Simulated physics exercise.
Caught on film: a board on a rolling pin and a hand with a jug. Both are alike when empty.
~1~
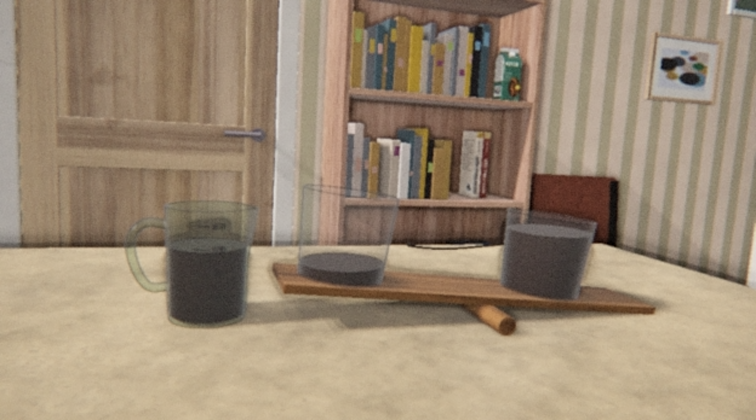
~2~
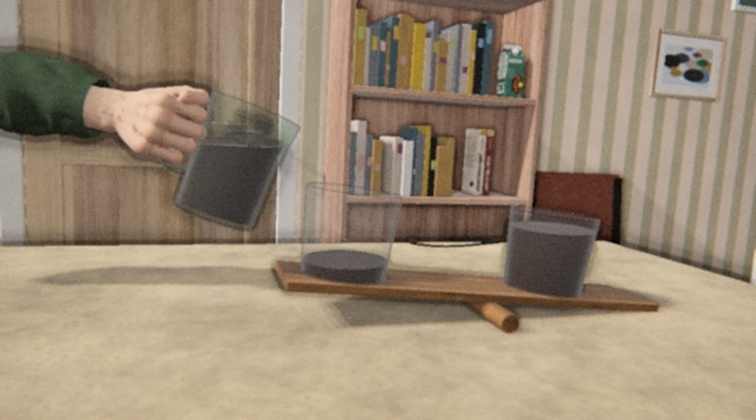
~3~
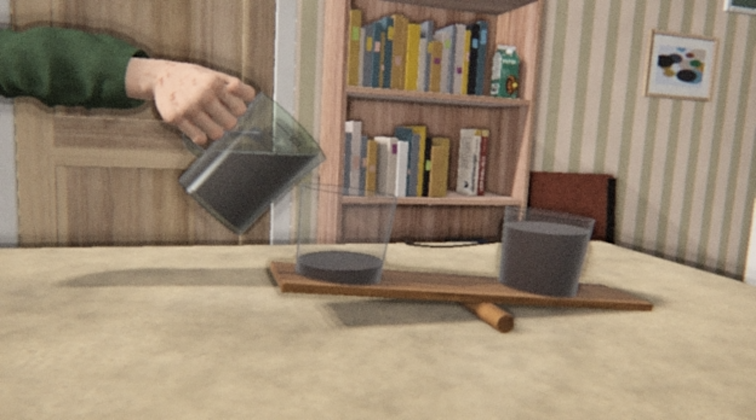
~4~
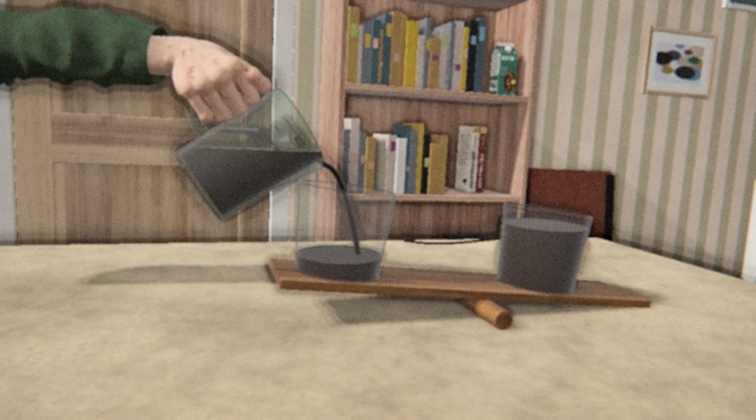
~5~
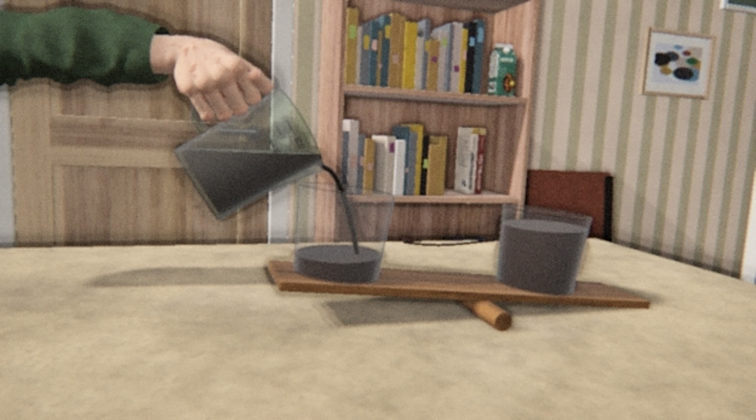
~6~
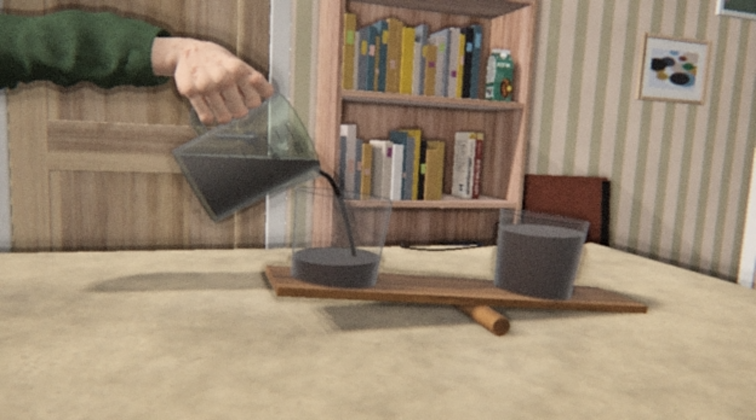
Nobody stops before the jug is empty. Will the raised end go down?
It goes down on that side.
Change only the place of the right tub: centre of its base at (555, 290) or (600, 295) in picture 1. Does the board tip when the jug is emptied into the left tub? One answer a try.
In turn: Tips over, holds still.
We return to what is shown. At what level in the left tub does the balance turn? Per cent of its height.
I make it 35 per cent.
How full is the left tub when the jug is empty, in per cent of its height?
Some 65 per cent.
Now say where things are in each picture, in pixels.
The first picture shows at the start; jug (209, 259) about two thirds full; left tub (346, 234) nearly empty, raised; right tub (545, 252) about three quarters full, on the low side.
In the second picture, a hand has the jug; rolling pin (507, 321); left tub nearly empty, surface at (344, 260).
In the third picture, the jug is tipped; jug (254, 163) tipped 40° with all of its load; left tub (344, 232) nearly empty.
In the fourth picture, the stream is running; rolling pin (500, 318); left tub about a quarter full, surface at (339, 255); right tub about three quarters full, surface at (545, 225).
In the fifth picture, the stream is running; jug (252, 155) tipped 60° with nearly all of its load; left tub (342, 231) about a quarter full.
In the sixth picture, the stream is running; rolling pin (497, 324); left tub about a quarter full, surface at (336, 256); right tub about three quarters full, surface at (542, 231).
Shortly, the left tub is about half full; the board has swung over, and that end is down.
Then, the left tub is about two thirds full; the board has swung over, and that end is down.
At the finish, the left tub is about two thirds full; the board has swung over, and that end is down.
